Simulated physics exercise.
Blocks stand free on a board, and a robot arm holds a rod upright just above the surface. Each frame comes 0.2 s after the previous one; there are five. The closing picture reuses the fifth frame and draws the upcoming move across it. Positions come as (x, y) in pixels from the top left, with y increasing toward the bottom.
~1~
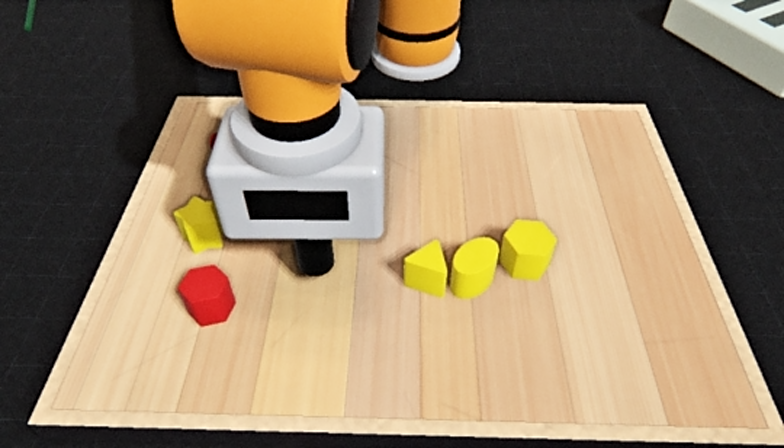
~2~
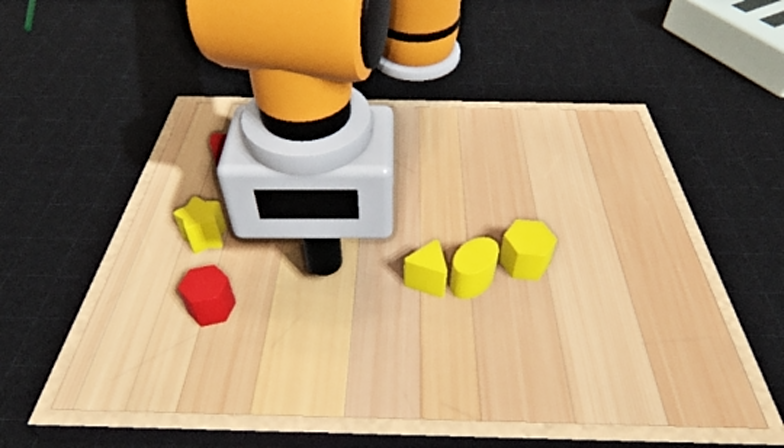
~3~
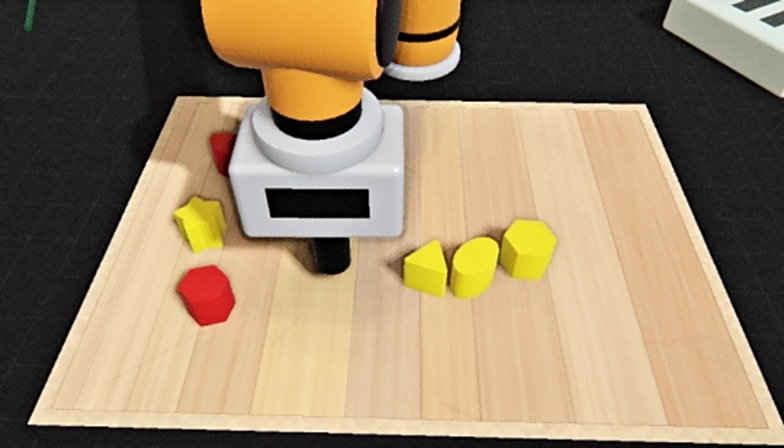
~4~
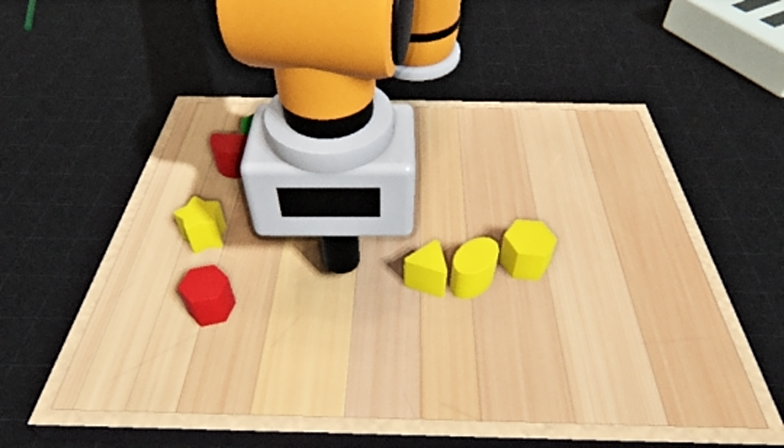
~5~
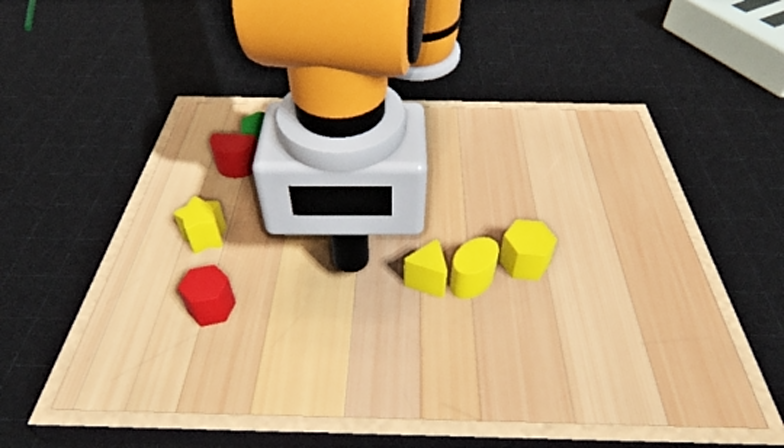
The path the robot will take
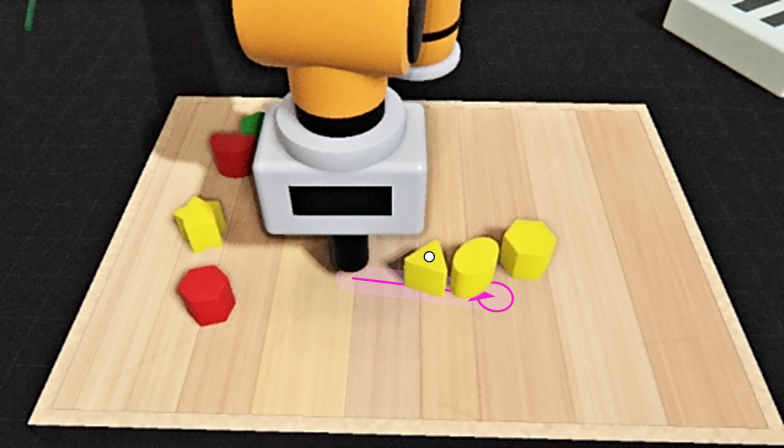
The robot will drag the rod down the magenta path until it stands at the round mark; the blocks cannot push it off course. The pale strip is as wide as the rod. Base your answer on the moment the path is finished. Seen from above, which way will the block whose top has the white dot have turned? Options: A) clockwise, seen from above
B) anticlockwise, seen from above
My answer is option A.
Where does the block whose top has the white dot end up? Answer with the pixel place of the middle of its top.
In the picture, it is at (545, 279).
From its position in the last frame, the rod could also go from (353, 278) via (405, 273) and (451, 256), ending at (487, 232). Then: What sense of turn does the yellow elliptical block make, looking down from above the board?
The answer is counter-clockwise.
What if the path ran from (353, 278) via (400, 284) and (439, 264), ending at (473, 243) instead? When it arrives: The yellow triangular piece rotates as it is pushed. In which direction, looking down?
Looking down, my answer is that the yellow triangular piece rotates clockwise.
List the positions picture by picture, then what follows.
Rod's lower end at (317, 263); yellow triangular piece at (429, 257); yellow elliptical block at (476, 255); yellow hexagonal block at (531, 237), in the first picture.
Rod at (325, 263); blocks still, in the second picture.
Rod at (333, 262); blocks still, in the third picture.
Rod at (342, 261); blocks still, in the fourth picture.
Rod at (352, 260); yellow triangular piece at (429, 257); yellow elliptical block at (476, 255); yellow hexagonal block at (531, 237), in the fifth picture.
Drawn move, from (353, 278) to (495, 297); the dot is on the yellow triangular piece.
What follows on the original path. One third of the way, rod at (401, 265); yellow triangular piece at (444, 260); yellow elliptical block at (480, 257).
Two thirds of the way, rod at (450, 272); yellow triangular piece at (494, 272), turned 20° clockwise; yellow elliptical block at (528, 268), turned 30° anticlockwise; yellow hexagonal block at (548, 235), turned 35° anticlockwise.
At the end, rod at (499, 278); yellow triangular piece at (545, 279), turned 25° clockwise; yellow elliptical block at (579, 278), turned 25° anticlockwise; yellow hexagonal block at (553, 235), turned 45° anticlockwise.
